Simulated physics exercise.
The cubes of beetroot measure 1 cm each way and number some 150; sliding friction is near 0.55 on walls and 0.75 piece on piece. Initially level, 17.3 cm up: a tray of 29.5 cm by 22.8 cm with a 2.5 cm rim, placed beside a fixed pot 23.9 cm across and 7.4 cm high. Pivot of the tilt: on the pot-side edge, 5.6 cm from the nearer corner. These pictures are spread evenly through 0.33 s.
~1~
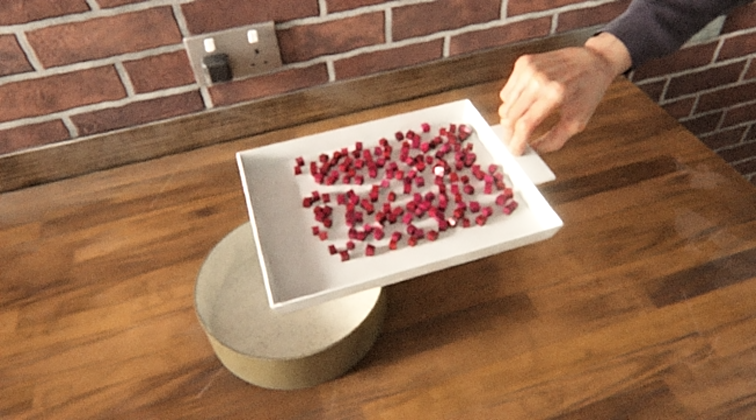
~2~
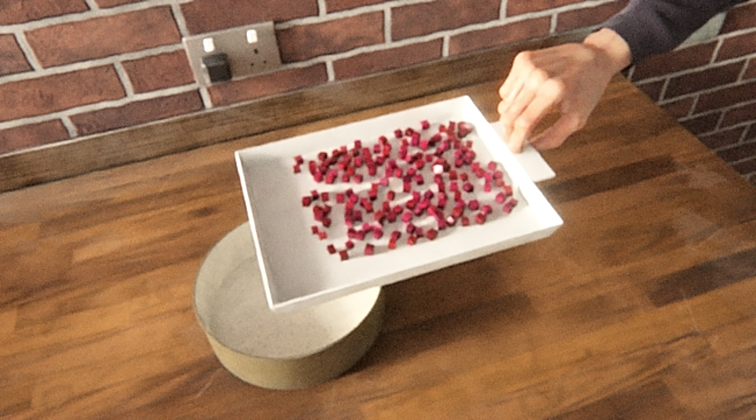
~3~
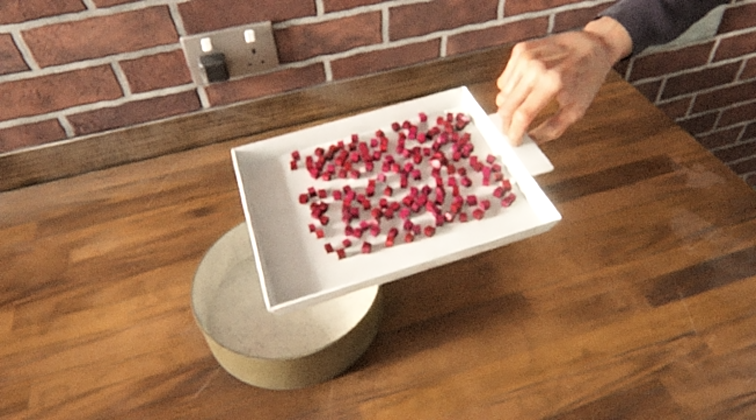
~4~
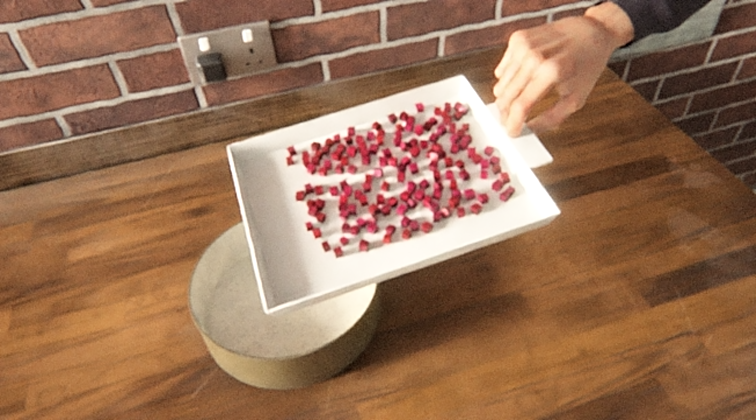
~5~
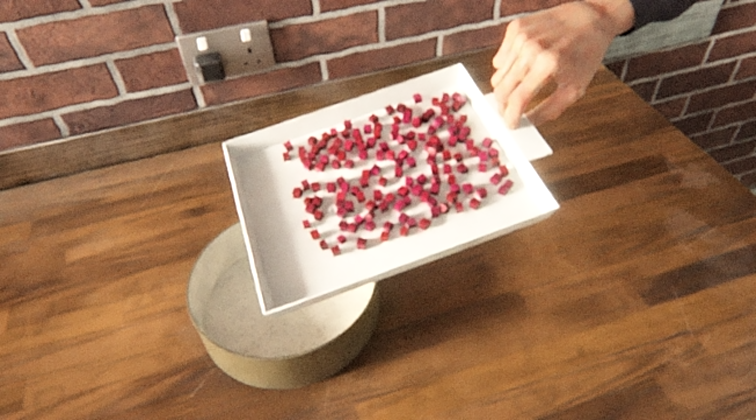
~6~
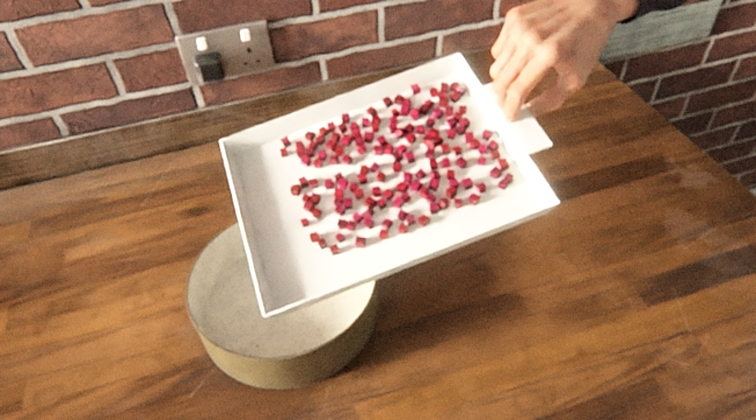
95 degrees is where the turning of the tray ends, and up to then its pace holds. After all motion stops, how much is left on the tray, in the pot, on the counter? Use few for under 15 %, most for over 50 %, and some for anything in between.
Left on the tray: Few, pot: Few, counter: Most.
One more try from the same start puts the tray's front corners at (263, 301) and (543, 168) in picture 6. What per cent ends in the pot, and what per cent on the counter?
That works out as pot 70 and counter 30.
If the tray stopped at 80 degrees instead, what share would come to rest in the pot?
Share in the pot: Around 0 %.
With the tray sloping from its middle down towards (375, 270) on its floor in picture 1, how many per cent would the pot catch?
I'd estimate about 5 %.
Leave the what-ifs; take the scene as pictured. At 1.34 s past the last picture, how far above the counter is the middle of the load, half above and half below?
Some 16 cm.
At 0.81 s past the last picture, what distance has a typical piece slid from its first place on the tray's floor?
Displacement on the tray: About 16 cm.
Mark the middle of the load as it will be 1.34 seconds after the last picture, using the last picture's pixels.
Load centre est.: (280, 324) px.
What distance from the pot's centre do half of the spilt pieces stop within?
18 cm.
Then, 0.81 s after the last picture, tilt 51 degrees; the tray holds 95 %, the pot 0 %.
Then, 1.34 s after the last picture, tilt 76 degrees; the tray holds 60 %, the pot 0 %.
Then, 1.94 s after the last picture, tilt 95 degrees; the tray holds 15 %, the pot 5 %.
In the end, tray 0 %, pot 5 %, counter 95 %.
